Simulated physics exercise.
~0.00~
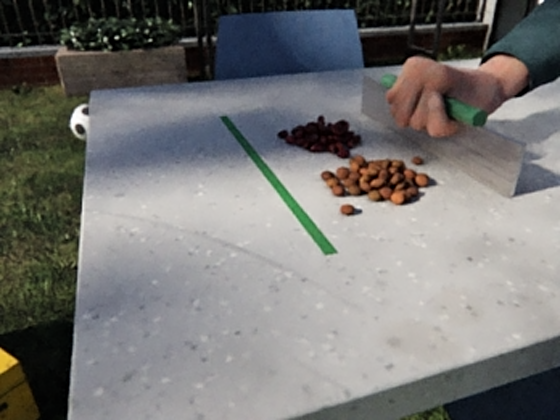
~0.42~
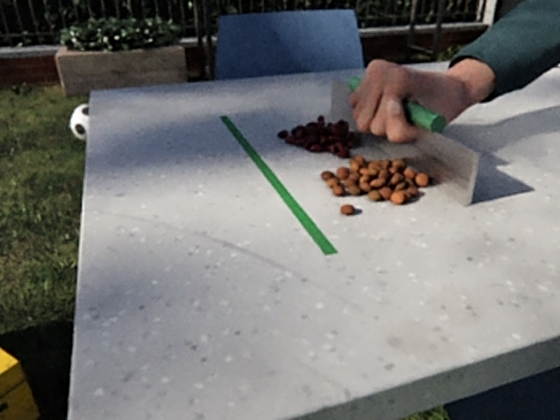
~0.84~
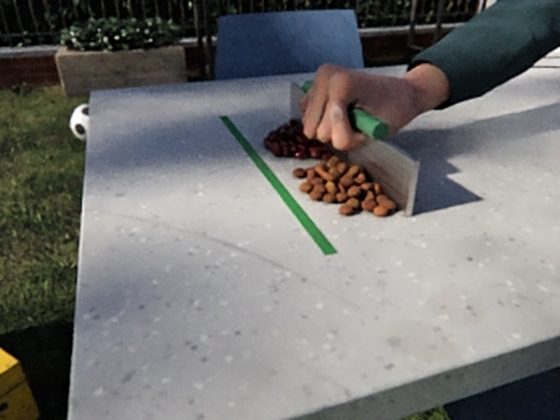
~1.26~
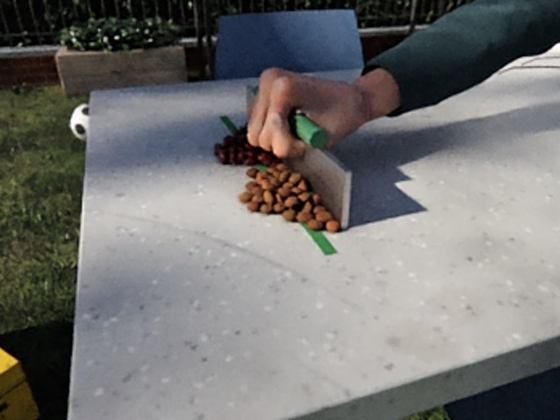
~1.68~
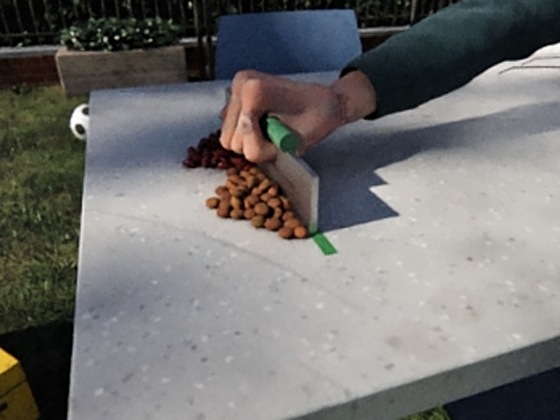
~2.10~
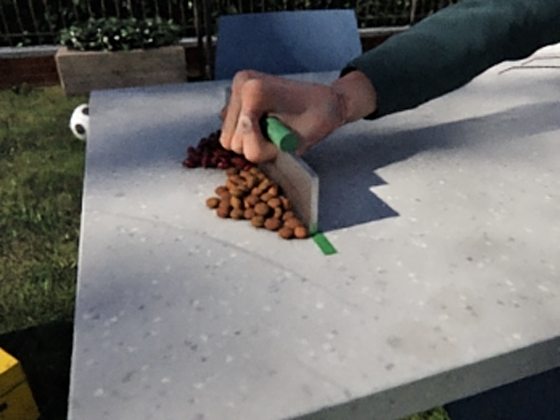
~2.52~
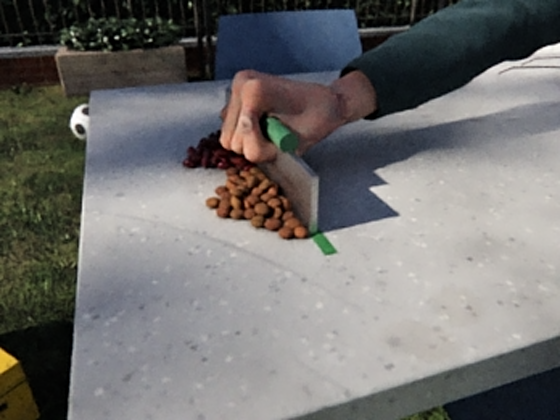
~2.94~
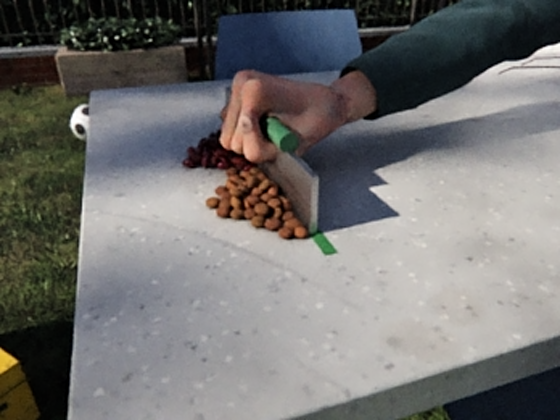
A hand pushes nuts and dark red pieces left with a scraper, stopping at green tape.
